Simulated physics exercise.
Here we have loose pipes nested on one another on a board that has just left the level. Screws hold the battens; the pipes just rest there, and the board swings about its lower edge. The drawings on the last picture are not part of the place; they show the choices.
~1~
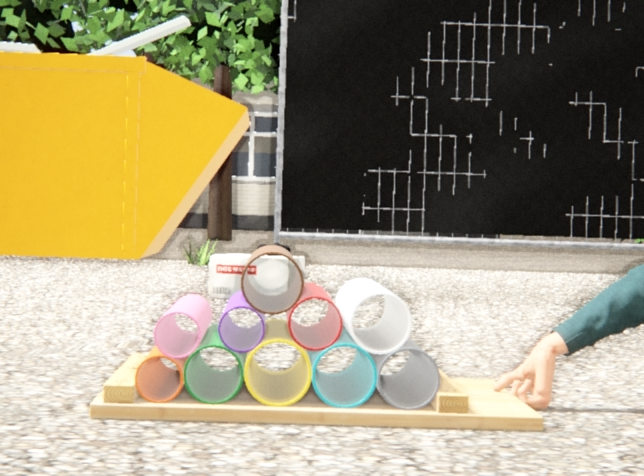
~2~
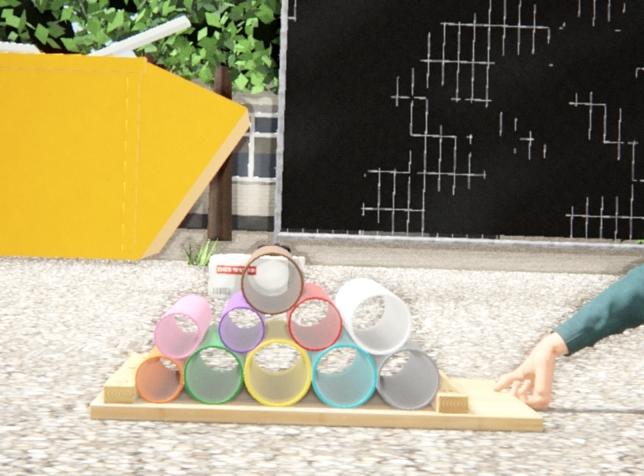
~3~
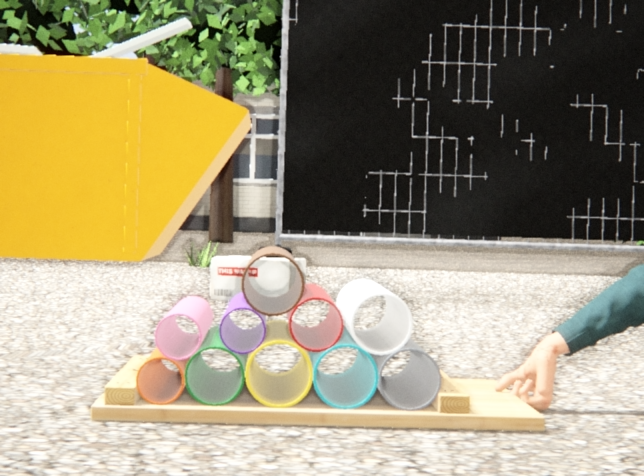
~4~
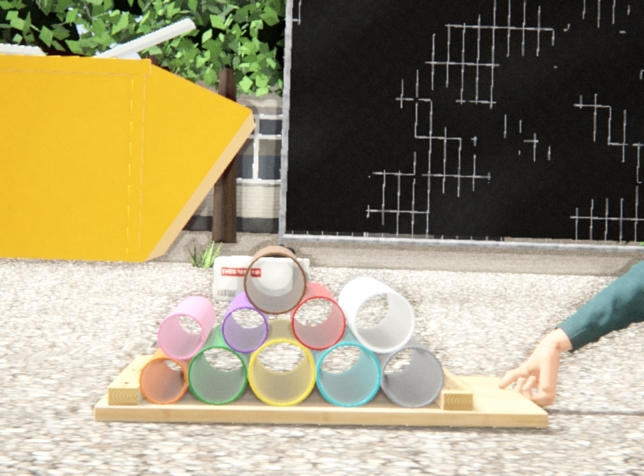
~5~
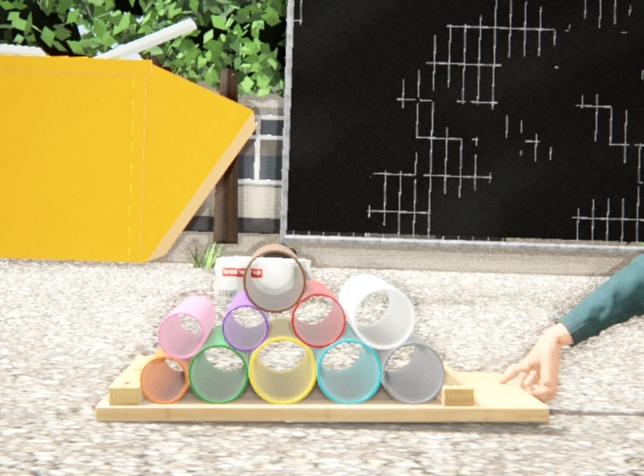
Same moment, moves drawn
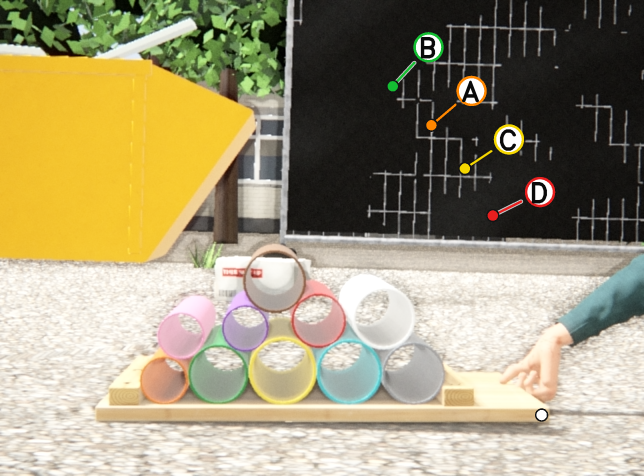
Colored pipes sit stacked on a wooden board, barely moving, while a hand touches its right end.
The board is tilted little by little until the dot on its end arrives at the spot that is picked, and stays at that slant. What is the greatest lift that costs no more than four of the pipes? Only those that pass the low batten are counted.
Up to D.
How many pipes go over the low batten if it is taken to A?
At A the number is five.
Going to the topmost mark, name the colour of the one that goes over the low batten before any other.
The pink one.
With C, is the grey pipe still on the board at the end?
Yes.
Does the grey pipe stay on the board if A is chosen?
Yes, with A.
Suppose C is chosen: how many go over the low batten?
At C the number is five.
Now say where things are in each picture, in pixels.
The first picture shows pink pipe (177, 335); purple pipe (242, 329); red pipe (315, 324).
The second picture shows red pipe (315, 324); brown pipe (272, 284).
The third picture shows board (314, 389); grey pipe (410, 380); white pipe (382, 324); turquoise pipe (346, 377).
The fourth picture shows board (317, 388); orange pipe (163, 381); green pipe (218, 376).
The fifth picture shows board (319, 386); orange pipe (164, 380); green pipe (218, 375).
On the marked copy, A at (431, 125); B at (393, 87); C at (465, 168); D at (493, 215); the white dot at (541, 415).
With D. Early on, board at 17°.
Further on, board at 28°.
At the end, board at 28°, three over the low batten (pink, purple, brown).
As for the rest, A five over the low batten; B five over the low batten; C five over the low batten.
